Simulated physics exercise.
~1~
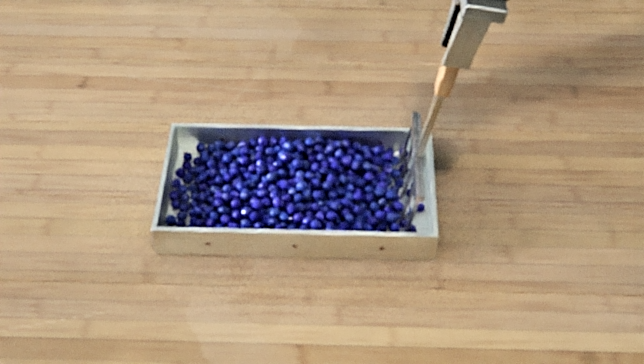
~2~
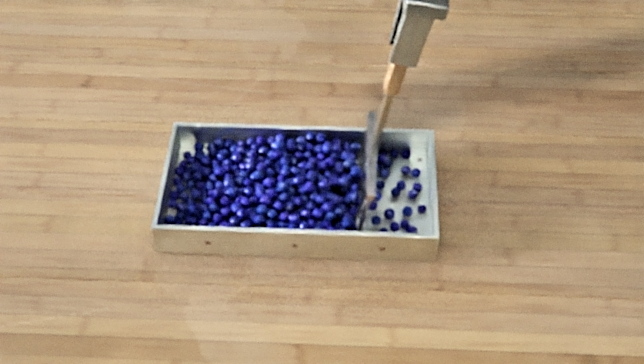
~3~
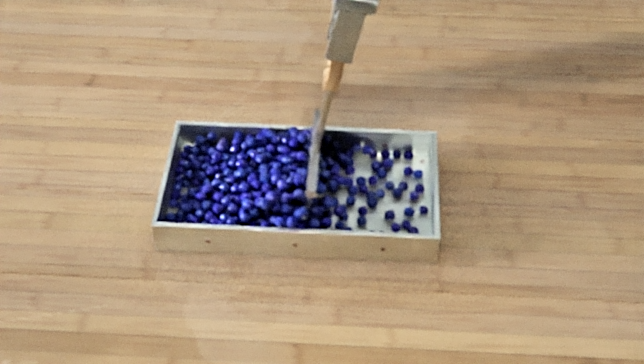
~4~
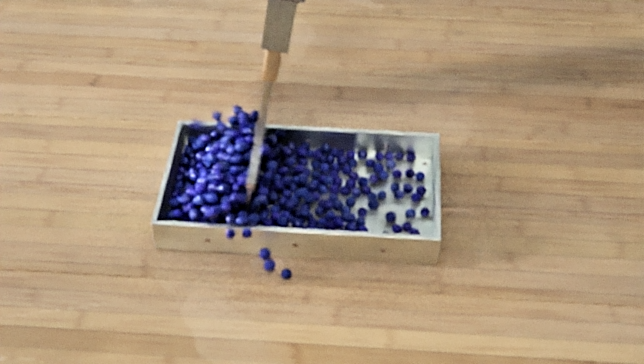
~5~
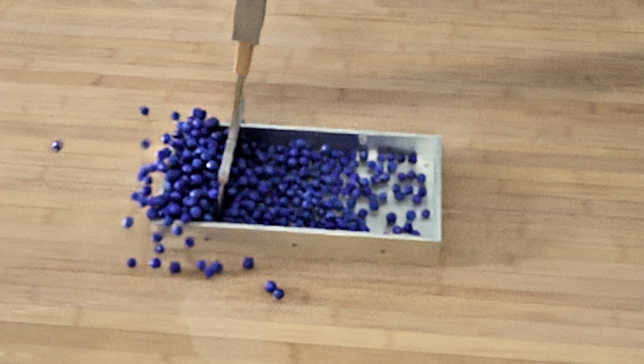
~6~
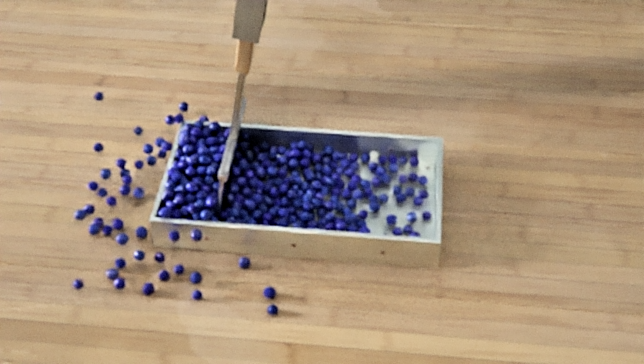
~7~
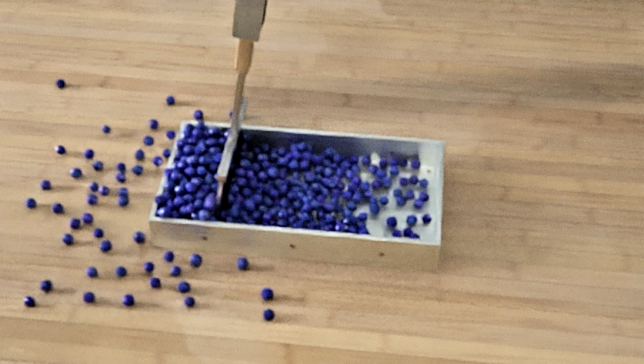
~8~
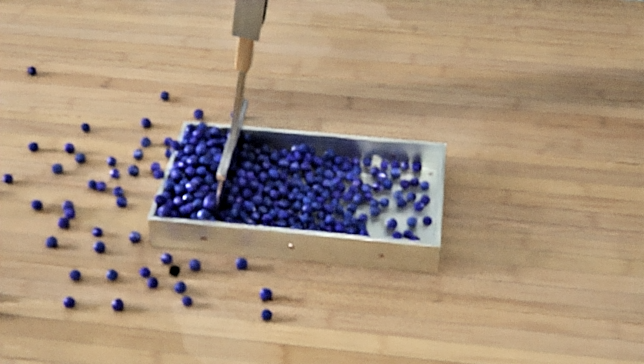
A rake pushes blue beads leftward through a trough, spilling some onto the table, then stops.
